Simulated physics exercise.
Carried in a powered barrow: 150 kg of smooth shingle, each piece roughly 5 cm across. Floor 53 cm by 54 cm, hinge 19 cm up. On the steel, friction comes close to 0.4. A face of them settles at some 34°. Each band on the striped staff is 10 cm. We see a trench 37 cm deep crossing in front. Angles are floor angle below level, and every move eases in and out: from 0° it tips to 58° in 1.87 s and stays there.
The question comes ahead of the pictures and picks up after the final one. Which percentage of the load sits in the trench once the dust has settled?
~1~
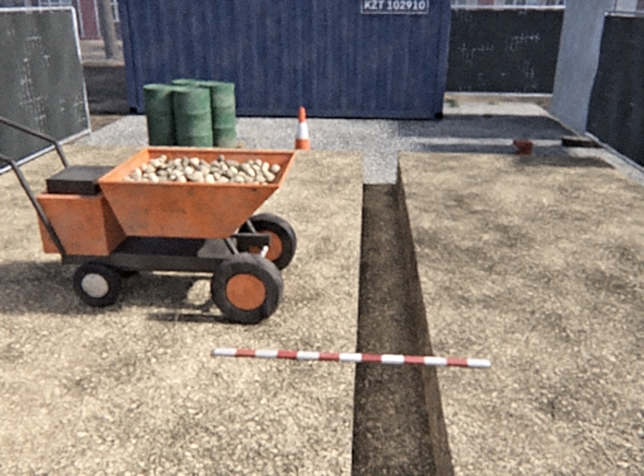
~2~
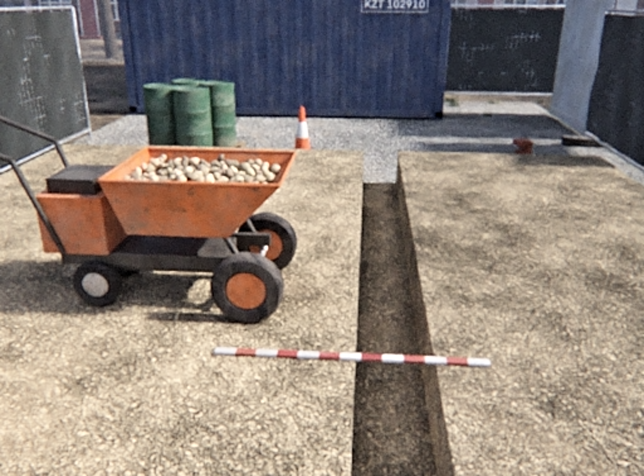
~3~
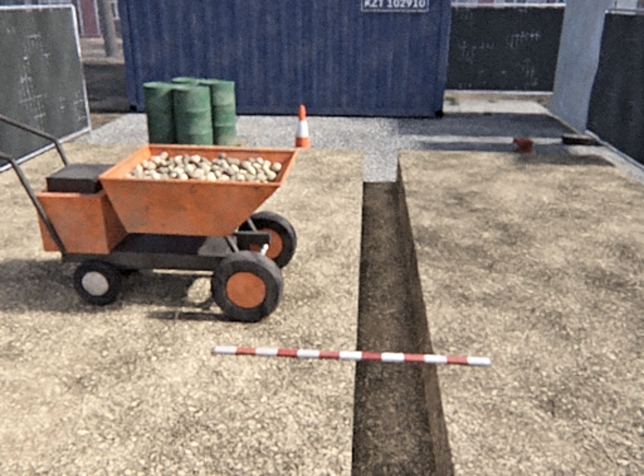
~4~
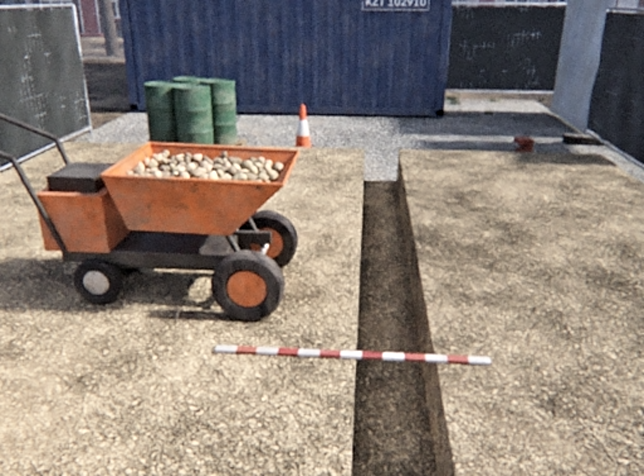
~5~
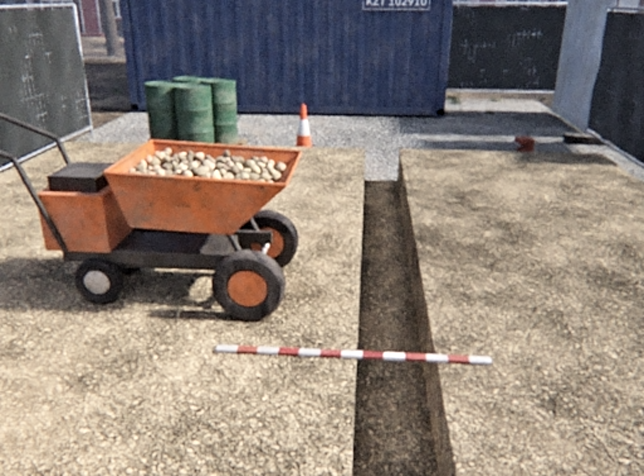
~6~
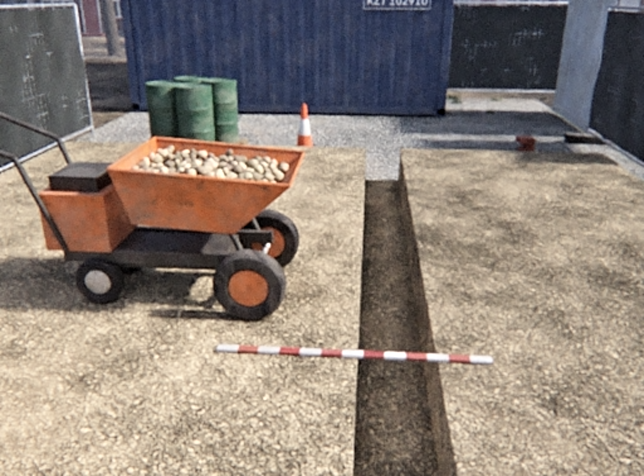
Near 94 per cent.
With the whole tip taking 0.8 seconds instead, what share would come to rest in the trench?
Close to 75 percent, then.
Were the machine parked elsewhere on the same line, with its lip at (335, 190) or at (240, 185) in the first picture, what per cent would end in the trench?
First place: Near 40%; second place: Near 85%.
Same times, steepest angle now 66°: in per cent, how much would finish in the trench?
It would be near 90 per cent.
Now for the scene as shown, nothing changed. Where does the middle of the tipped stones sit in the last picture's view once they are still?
At about pixel (395, 337) in the last view.
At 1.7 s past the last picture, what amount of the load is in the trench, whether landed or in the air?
By that moment, roughly 35 per cent of the load.
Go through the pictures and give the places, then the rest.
The first frame shows lip at (279, 187), floor tilted 0°, highest stones at (204, 167).
In the second frame, the tray is at 0°, its lip at (280, 186); the top of the load is at (194, 166).
In the third frame, the tray is at 1°, its lip at (281, 185); the top of the load is at (191, 163).
In the fourth frame, the tray is at 2°, its lip at (283, 185); the top of the load is at (186, 160).
In the fifth frame, the tray is at 3°, its lip at (286, 186); the top of the load is at (182, 157).
In the sixth frame, the tray is at 4°, its lip at (290, 186); the top of the load is at (175, 156).
Then, 1.1 s after the last picture the floor is at 49°, 100 % in the tray; the foremost stones are at (353, 231).
Then, 1.7 s after the last picture the floor is at 58°, 62 % in the tray, 36 % in the trench, 1 % past the trench; the foremost stones are at (438, 296).
Then, 2.0 s after the last picture the floor is at 58°, 36 % in the tray, 59 % in the trench, 6 % past the trench; the foremost stones are at (491, 285).
Then, 4.0 s after the last picture the floor is at 58°, 0 % in the tray, 94 % in the trench, 6 % past the trench; the foremost stones are at (541, 293).
